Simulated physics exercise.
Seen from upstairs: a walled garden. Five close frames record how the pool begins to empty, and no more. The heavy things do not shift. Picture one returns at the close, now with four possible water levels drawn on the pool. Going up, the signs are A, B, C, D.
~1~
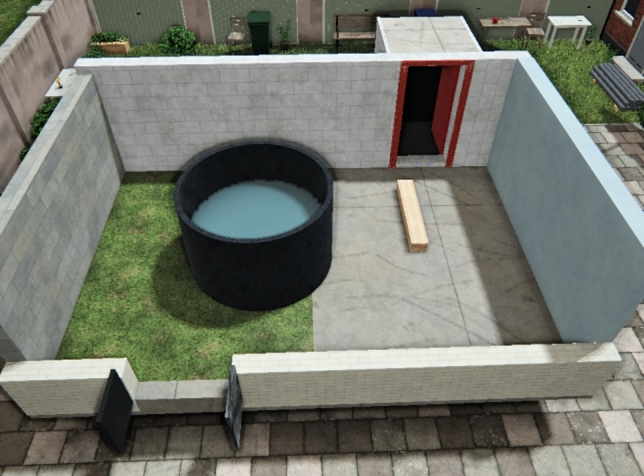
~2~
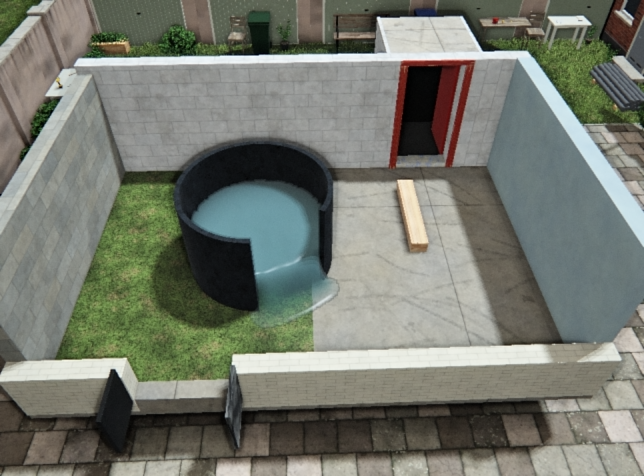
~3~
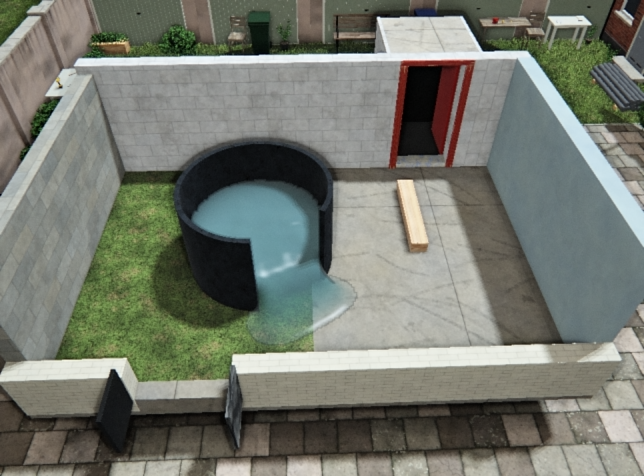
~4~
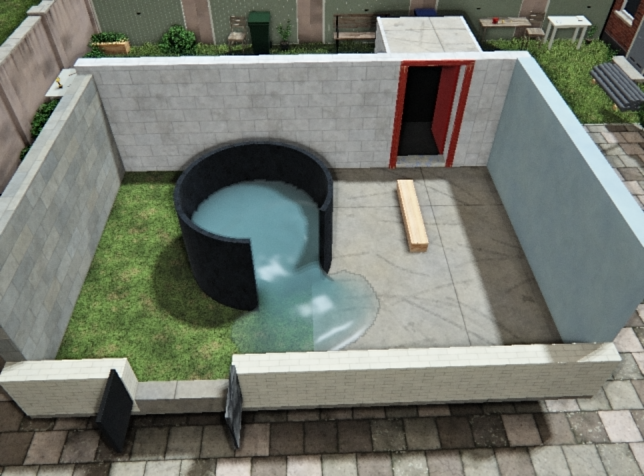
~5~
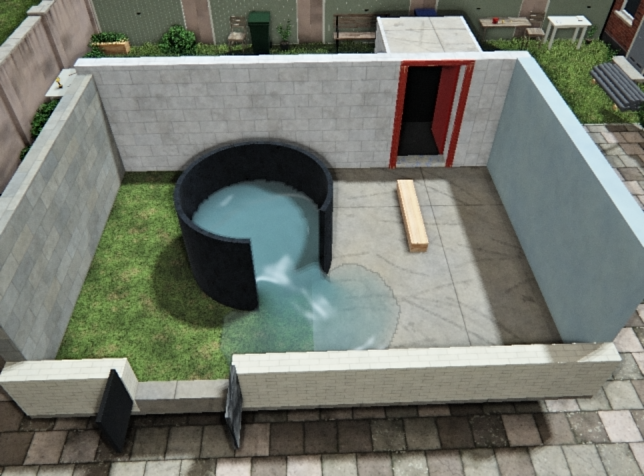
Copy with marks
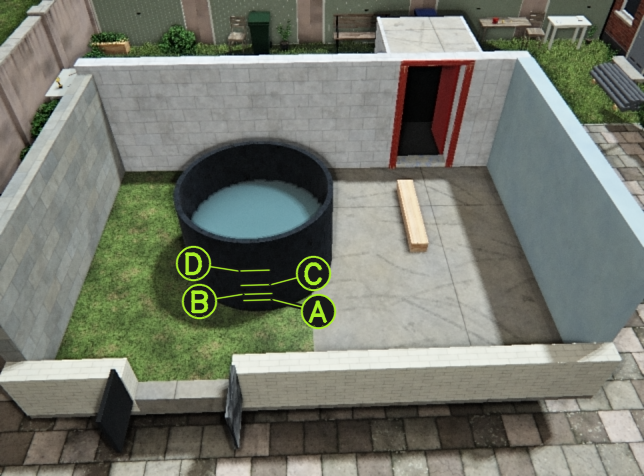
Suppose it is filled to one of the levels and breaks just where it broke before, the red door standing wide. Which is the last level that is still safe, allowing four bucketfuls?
Use line B.
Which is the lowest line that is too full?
C.
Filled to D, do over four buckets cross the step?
Yes.
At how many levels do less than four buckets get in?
Two.
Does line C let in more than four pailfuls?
Yes, it does.
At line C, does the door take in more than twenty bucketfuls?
No.
In lime, A at (258, 300); B at (257, 293); C at (255, 285); D at (253, 270); from the bottom up A, B, C, D.
With A, nothing gets over.
With B, a splash gets over, under a bucket.
With C, about 8 bucketfuls get in.
With D, dozens of bucketfuls pour in.
